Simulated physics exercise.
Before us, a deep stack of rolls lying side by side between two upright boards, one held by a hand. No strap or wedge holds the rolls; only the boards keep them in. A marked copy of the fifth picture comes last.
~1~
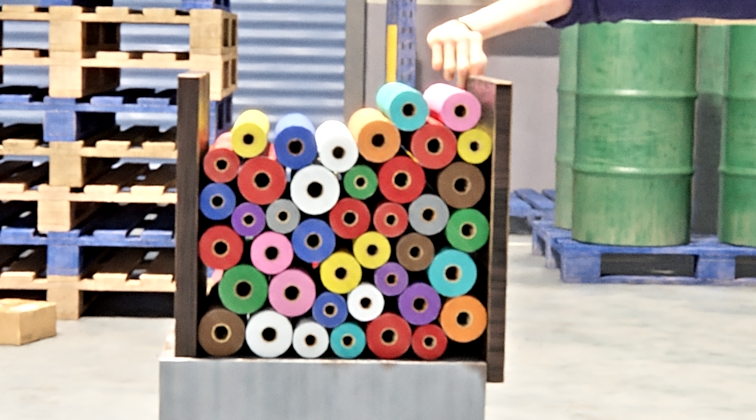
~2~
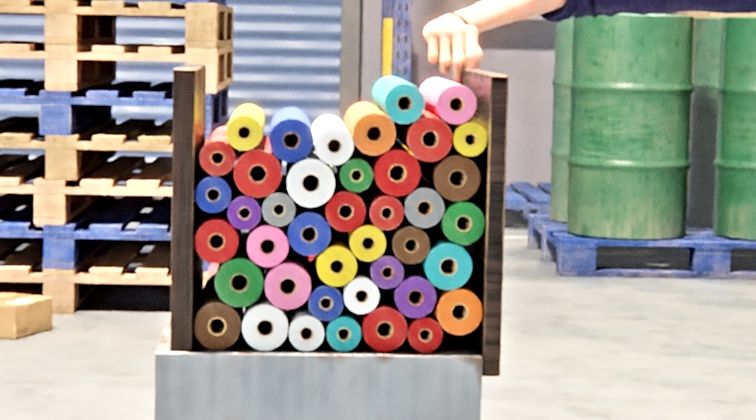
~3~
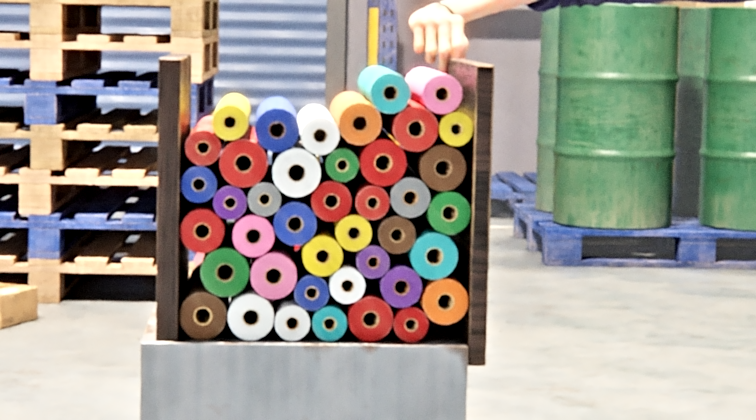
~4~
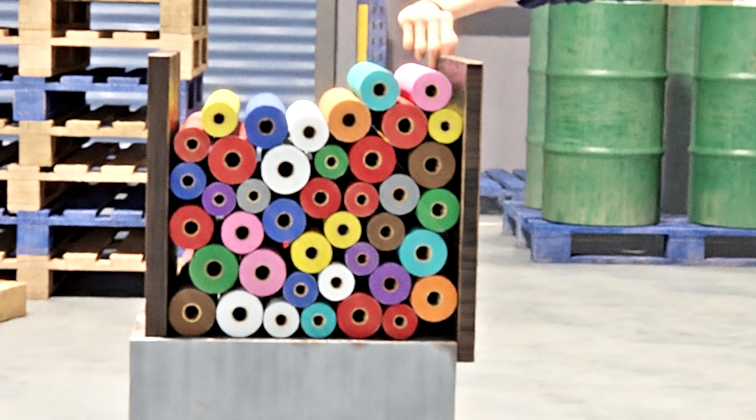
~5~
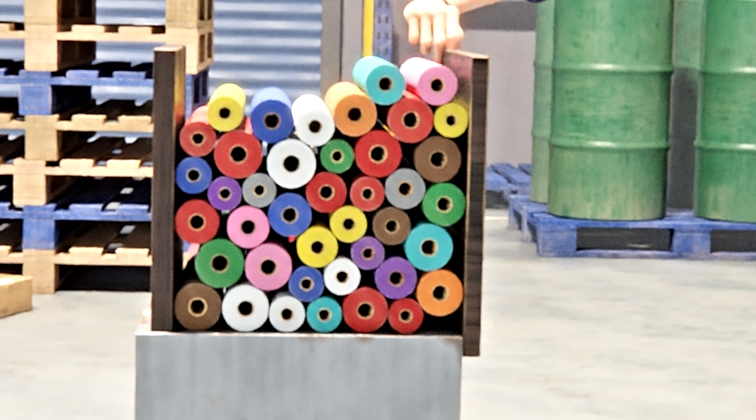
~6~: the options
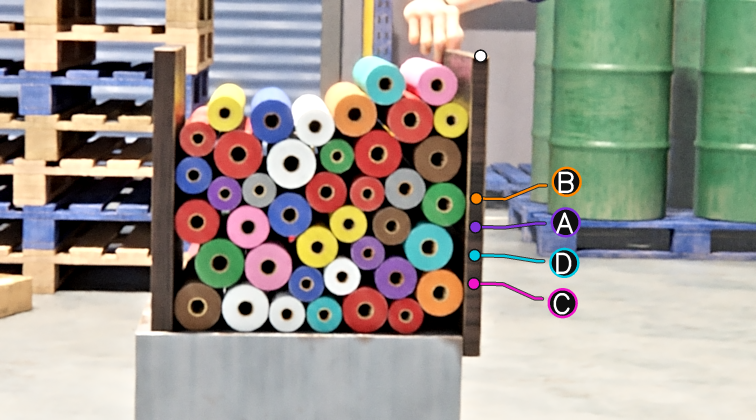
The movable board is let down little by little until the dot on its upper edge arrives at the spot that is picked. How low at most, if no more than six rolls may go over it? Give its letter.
At most to A.
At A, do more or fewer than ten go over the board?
At A, fewer than ten.
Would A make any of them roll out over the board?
Yes, at A.
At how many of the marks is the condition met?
Two of them.
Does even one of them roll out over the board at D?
Yes, at D.
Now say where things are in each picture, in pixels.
The first frame shows a green roll (361, 182); a red roll (222, 165); a turquoise roll (409, 110).
The second frame shows a turquoise roll (405, 103); side board (477, 210).
The third frame shows a brown roll (203, 316); a red roll (411, 324).
The fourth frame shows a pink roll (263, 273); a yellow roll (343, 230).
The fifth frame shows a red roll (197, 222); a purple roll (225, 194); a green roll (337, 156).
On the marked copy, A at (475, 227); B at (476, 198); C at (474, 284); D at (475, 255); the white dot at (481, 56).
Taking A. A third of the way, top of the board (469, 130).
Two thirds of the way, top of the board (466, 215).
When it is over, top of the board (466, 226), five out over the board.
As for the rest, B two out over the board; C more than six out over the board; D more than six out over the board.
